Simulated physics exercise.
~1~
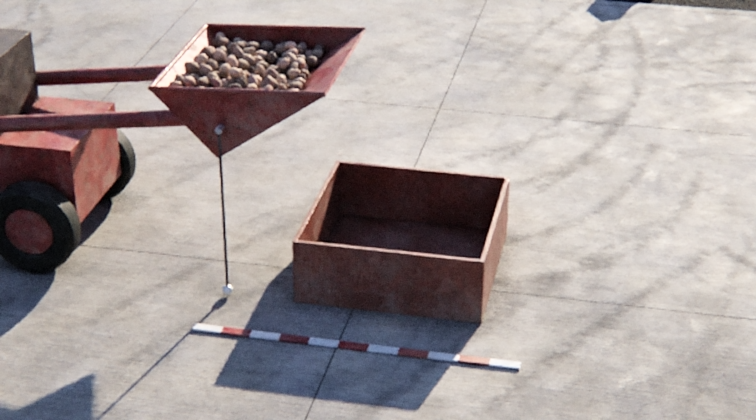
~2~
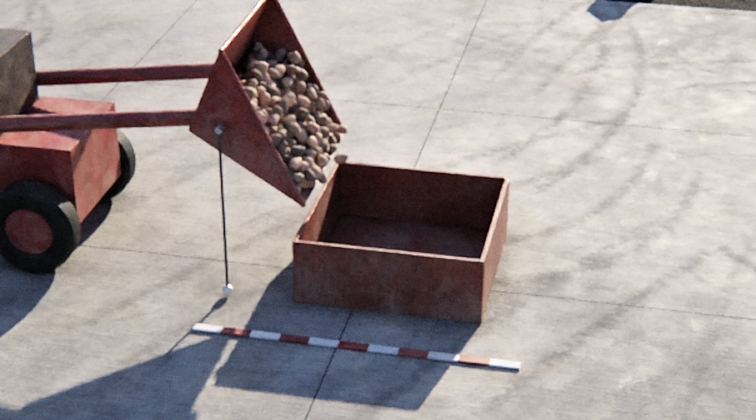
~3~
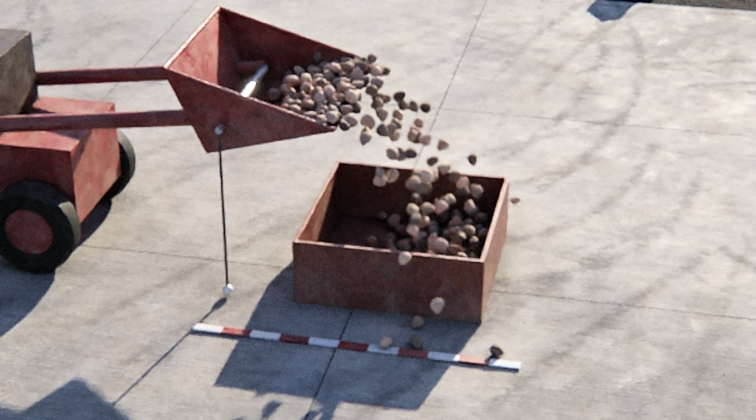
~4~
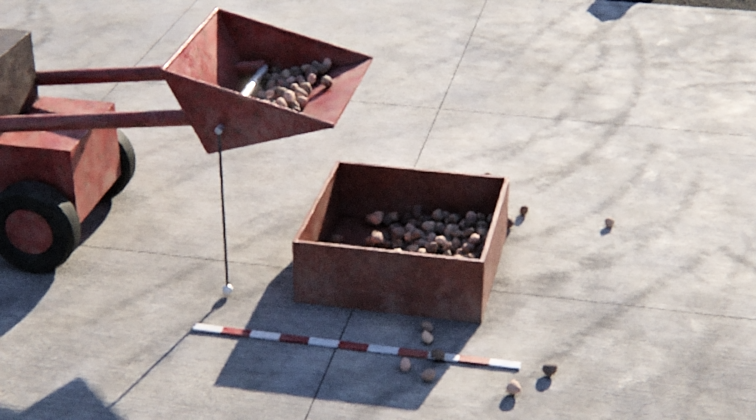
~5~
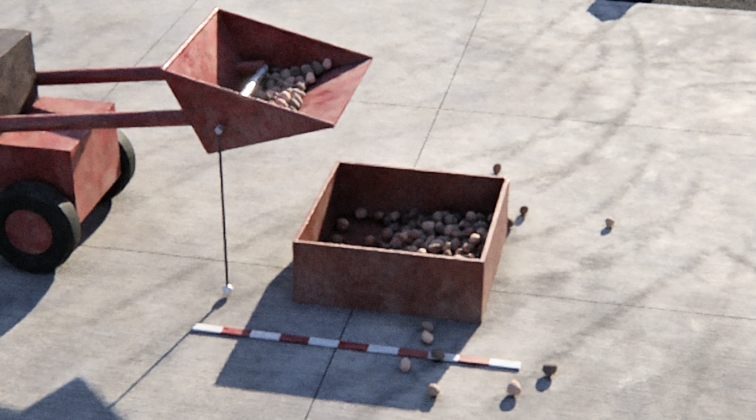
On a sunlit floor of pale concrete slabs, seen from above and to one side, a red loader at left holds out a bucket heaped with brown cobbles. An open rusty-red bin sits at centre, behind a red-and-white striped staff, and a thin rod with a white ball hangs below the bucket. The bucket tips steeply down to the right, and the stones slide to its lip. As it swings back up, cobbles pour into the bin, with several falling outside. Finally the bucket rests, still holding some stones, while most lie in the bin and a few are scattered around it.
